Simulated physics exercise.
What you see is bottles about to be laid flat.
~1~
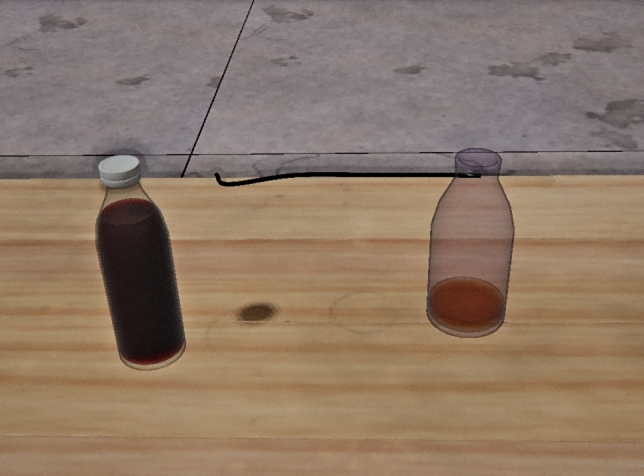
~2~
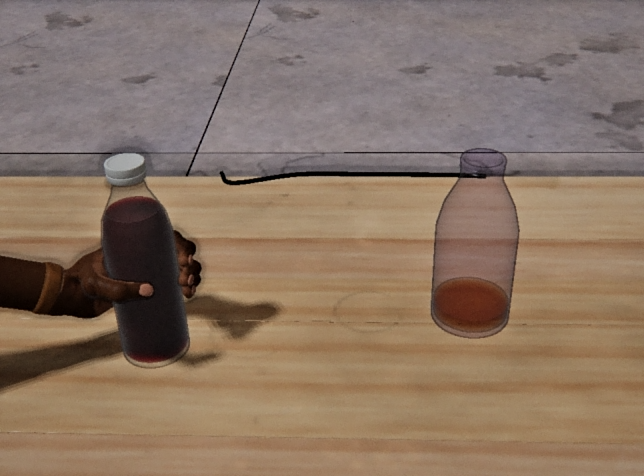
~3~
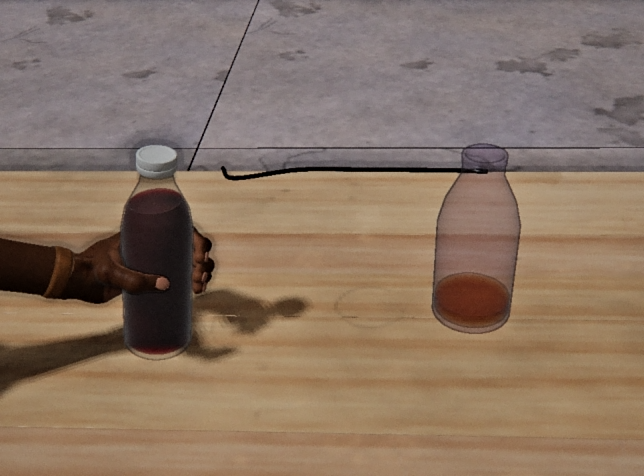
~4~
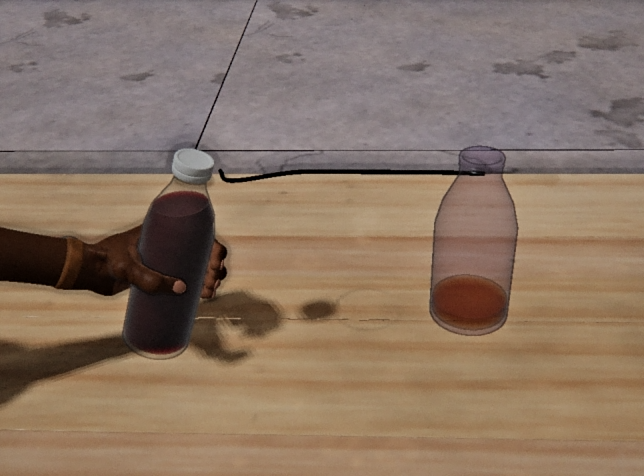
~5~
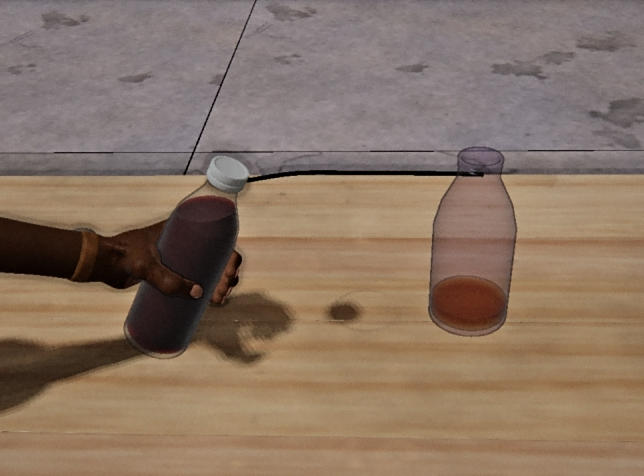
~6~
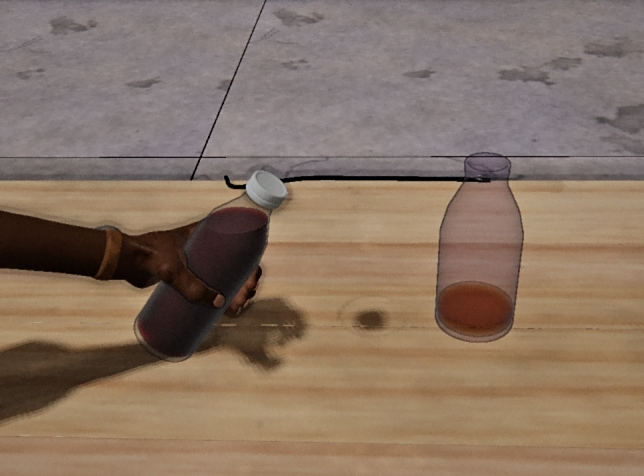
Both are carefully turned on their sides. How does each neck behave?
Here is how they behave: Left bottle keeps everything in; right bottle keeps everything in.
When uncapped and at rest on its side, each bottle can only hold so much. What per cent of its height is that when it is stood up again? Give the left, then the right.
First 22 percent, second 18 percent.
Soon after, the left bottle is nearly down; left bottle, nothing comes out.
Later, the left bottle lies flat; left bottle, nothing comes out.
In the end, both lie flat; left bottle, nothing comes out; right bottle, nothing comes out.
